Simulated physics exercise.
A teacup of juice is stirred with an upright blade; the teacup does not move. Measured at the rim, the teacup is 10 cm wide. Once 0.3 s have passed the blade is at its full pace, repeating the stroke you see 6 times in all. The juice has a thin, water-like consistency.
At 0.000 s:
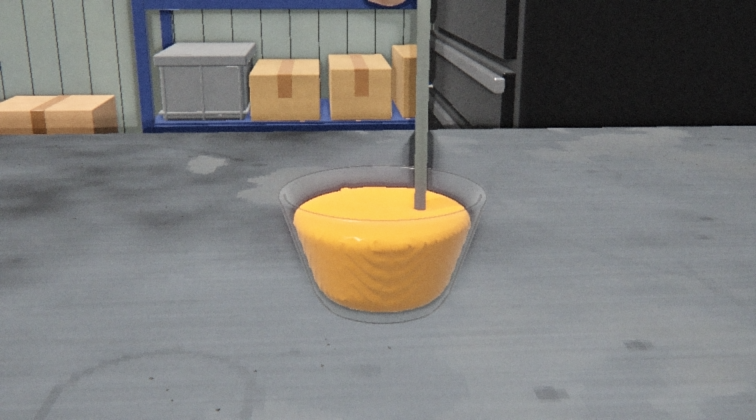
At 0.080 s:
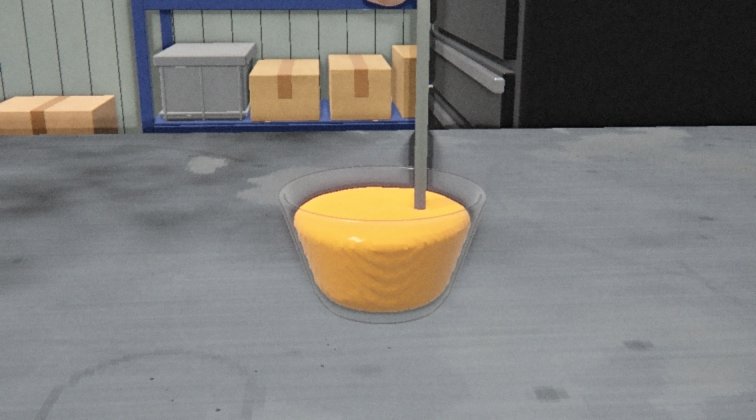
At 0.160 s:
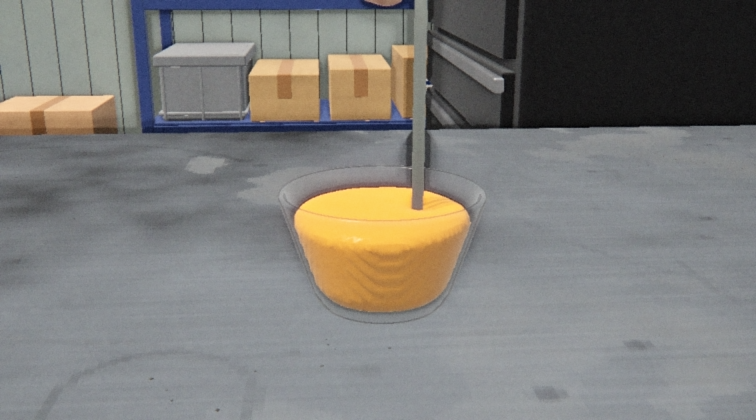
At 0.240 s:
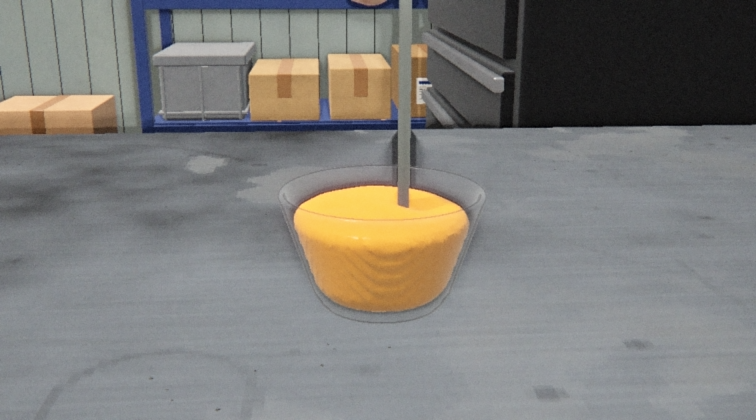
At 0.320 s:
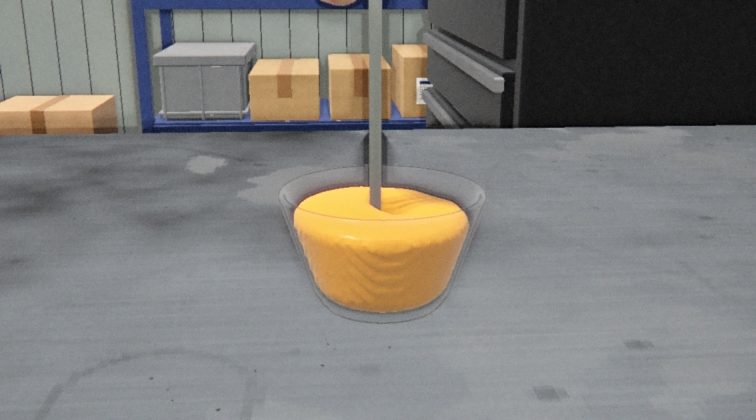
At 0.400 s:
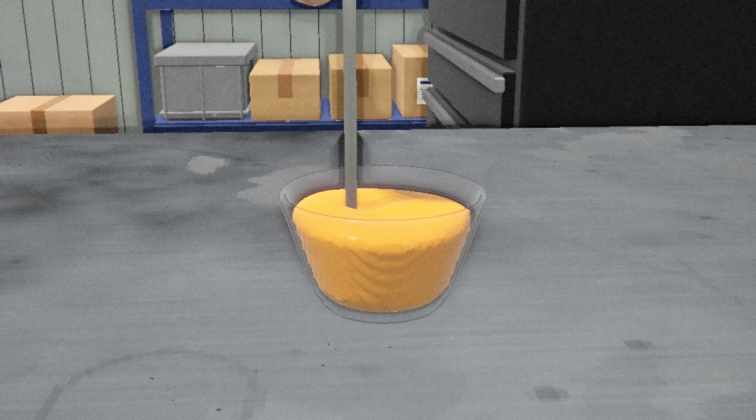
A clear teacup of bright orange juice sits at the centre of a grey, stained worktop, seen from the front and slightly above by a still camera. Behind it are a blue shelf with a grey crate and brown boxes at left, and a black cabinet at right. An upright grey blade, at first nearly still, sweeps left through the juice, gently rippling its surface, while the cup stays put.
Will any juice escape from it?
Most likely it stays tidy.
Then, 1.31 s in, 0 ml is over the rim.
Then, 2.22 s in, 0 ml is over the rim.
Then, 3.14 s in, 0 ml is over the rim.
Then, 4.05 s in, 0 ml is over the rim.
Finally, 0 ml is over the rim.
